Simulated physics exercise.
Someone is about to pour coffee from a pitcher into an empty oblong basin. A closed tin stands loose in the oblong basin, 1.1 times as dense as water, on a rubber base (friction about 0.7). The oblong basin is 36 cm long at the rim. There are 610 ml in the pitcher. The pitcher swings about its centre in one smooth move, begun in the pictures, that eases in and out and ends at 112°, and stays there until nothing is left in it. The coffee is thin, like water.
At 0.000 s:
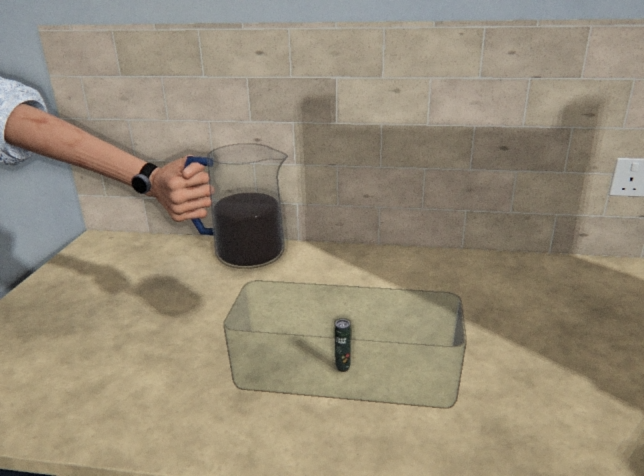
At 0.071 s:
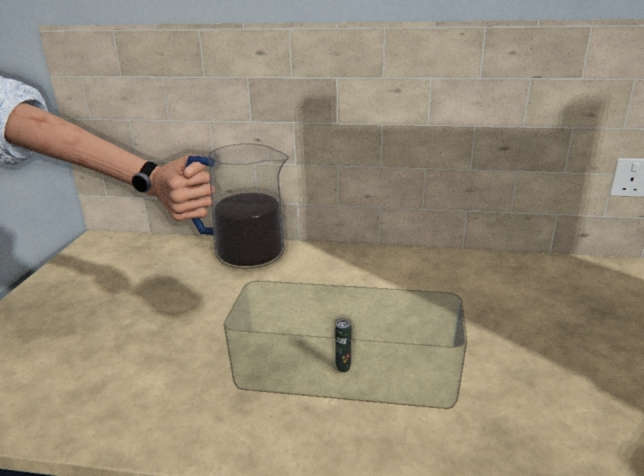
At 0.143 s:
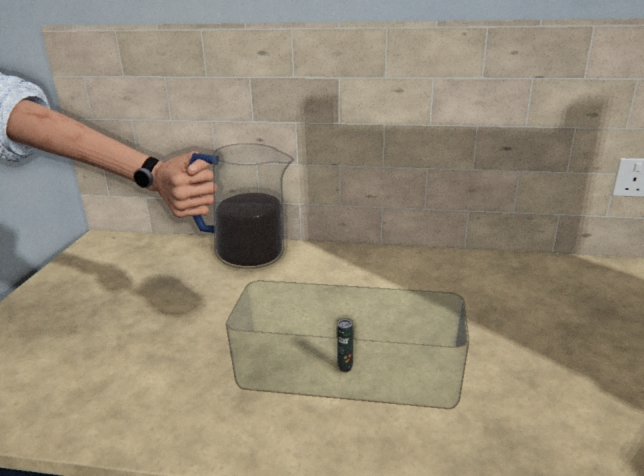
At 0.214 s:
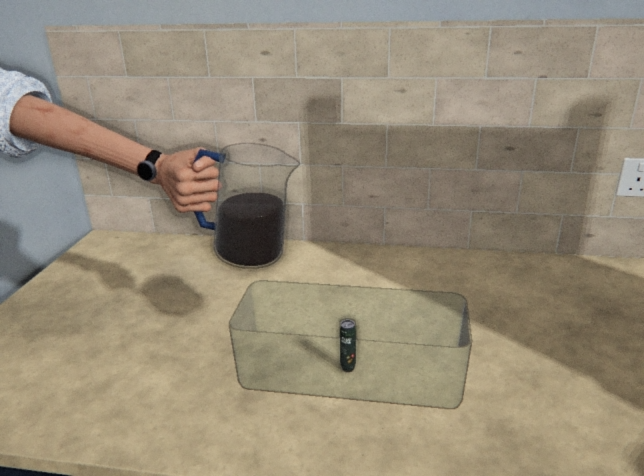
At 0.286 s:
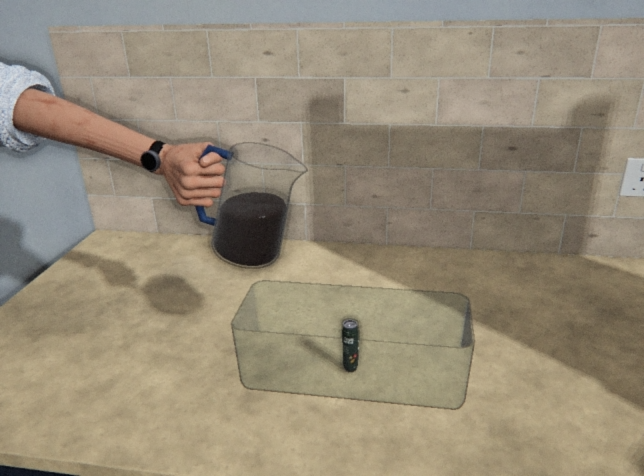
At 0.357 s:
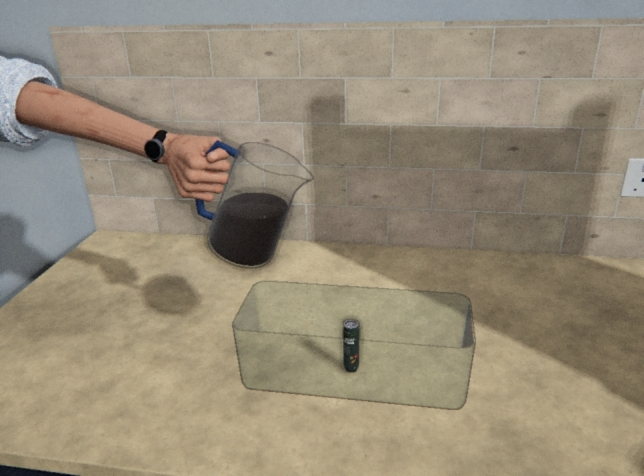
On a kitchen worktop, a hand tilts a glass pitcher of dark liquid rightward behind a clear basin holding a small upright tin.
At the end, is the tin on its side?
The tin topples.
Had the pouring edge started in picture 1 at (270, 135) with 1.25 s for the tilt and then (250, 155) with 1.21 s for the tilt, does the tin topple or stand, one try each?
First it topples; then it topples.
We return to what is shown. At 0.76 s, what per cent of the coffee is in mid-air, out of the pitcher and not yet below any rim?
Some 3 per cent.
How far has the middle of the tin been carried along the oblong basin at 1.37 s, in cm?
About 1 cm.
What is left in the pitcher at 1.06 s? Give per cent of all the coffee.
About 42 per cent.
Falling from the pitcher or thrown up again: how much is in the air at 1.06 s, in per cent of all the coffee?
Some 26 per cent.
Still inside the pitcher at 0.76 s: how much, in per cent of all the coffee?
Near 98 in a hundred.
After 0.76 s the tilt is 78° and 97 per cent is still to pour; the tin stands where it began.
After 1.06 s the tilt is 108° and 41 per cent is still to pour; the tin stands where it began.
After 1.37 s the tilt is 112° and 4 per cent is still to pour; the tin leans 13°.
After 1.71 s the tilt is 112° and 0 per cent is still to pour; the tin lies on its side.
In the end the tin lies on its side.
